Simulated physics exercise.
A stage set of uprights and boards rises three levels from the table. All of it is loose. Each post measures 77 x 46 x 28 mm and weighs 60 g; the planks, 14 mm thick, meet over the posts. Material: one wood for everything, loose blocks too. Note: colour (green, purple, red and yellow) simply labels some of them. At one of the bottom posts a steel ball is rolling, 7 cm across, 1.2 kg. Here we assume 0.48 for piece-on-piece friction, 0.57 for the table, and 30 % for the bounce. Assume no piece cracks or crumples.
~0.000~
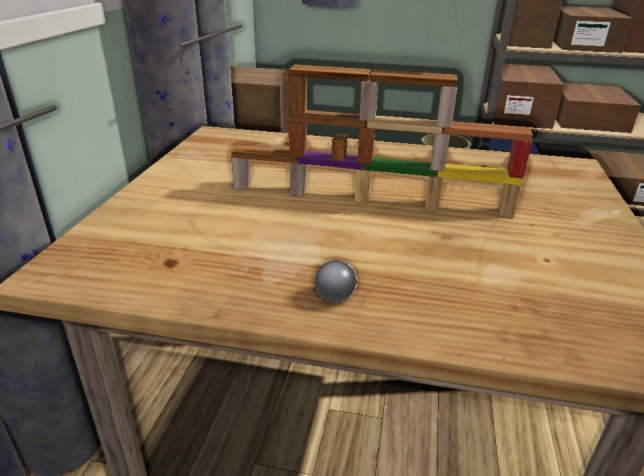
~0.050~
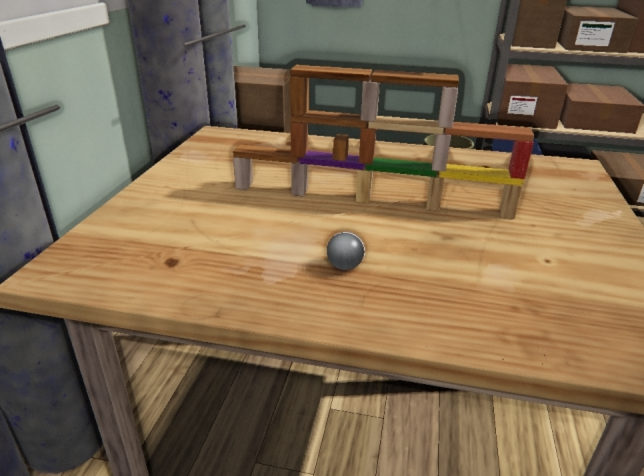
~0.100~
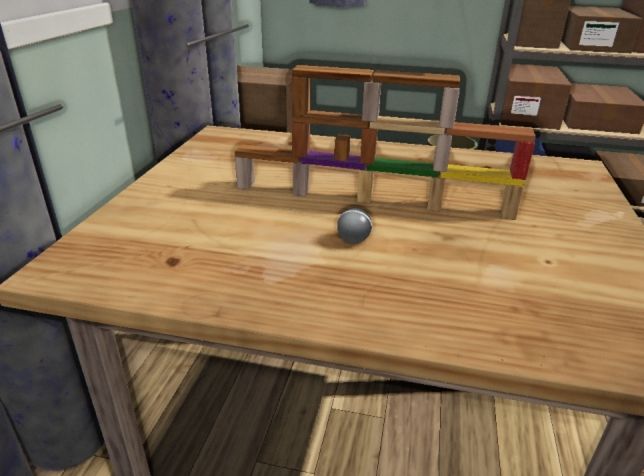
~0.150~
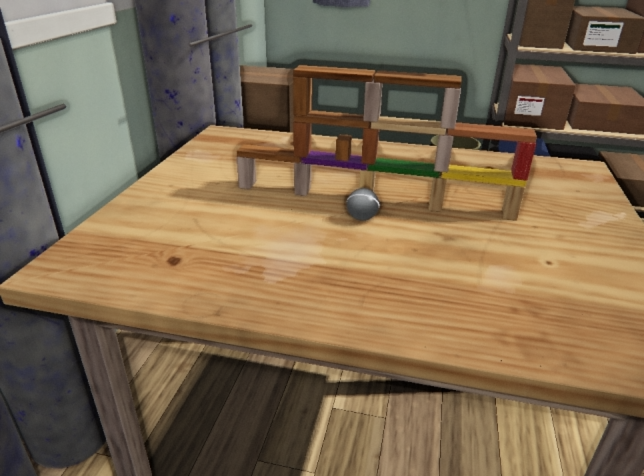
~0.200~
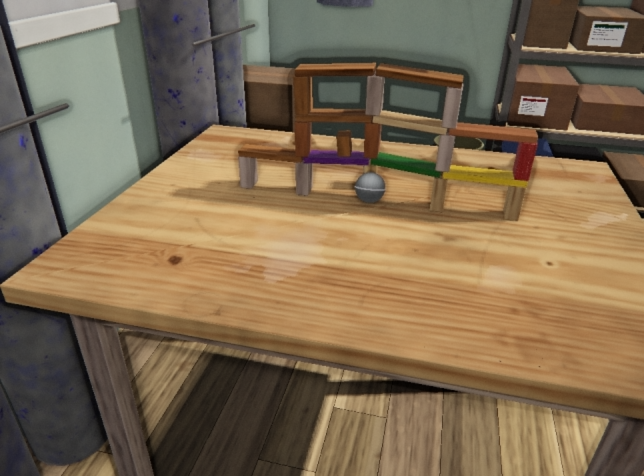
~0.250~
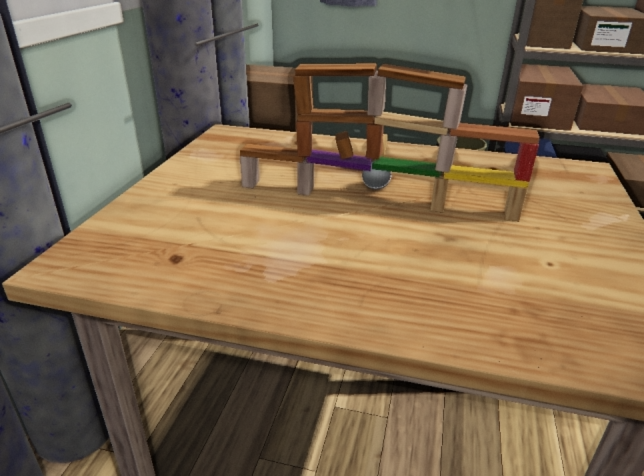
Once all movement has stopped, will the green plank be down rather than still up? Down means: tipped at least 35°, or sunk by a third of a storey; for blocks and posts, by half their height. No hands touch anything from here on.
Yes, it ends up out of place.
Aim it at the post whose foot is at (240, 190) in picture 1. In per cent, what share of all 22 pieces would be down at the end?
10 %.
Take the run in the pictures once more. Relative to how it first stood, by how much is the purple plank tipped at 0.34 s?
Angle at that time, about 40 degrees.
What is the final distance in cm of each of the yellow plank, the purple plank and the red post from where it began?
Approx. shifts in cm - yellow: 0; purple: 6; red: 0.
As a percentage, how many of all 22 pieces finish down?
About 70 per cent.
After 0.34 s, ball still moving; 8 of the 22 pieces down; green plank leaning 33°, 36 mm lower; purple plank leaning 35°, 35 mm lower.
After 0.48 s, ball still moving; 14 of the 22 pieces down; green plank leaning 33°, 37 mm lower; purple plank leaning 37°, 36 mm lower.
After 0.80 s, ball still moving; 15 of the 22 pieces down; green plank leaning 33°, 37 mm lower; purple plank leaning 37°, 36 mm lower.
At rest (1.8 s), ball rolling away; 15 of the 22 pieces down; green plank leaning 33°, 37 mm lower; purple plank leaning 37°, 36 mm lower; red post unmoved. As the last picture would show them, middles, green plank near (408, 178), purple plank near (329, 169).
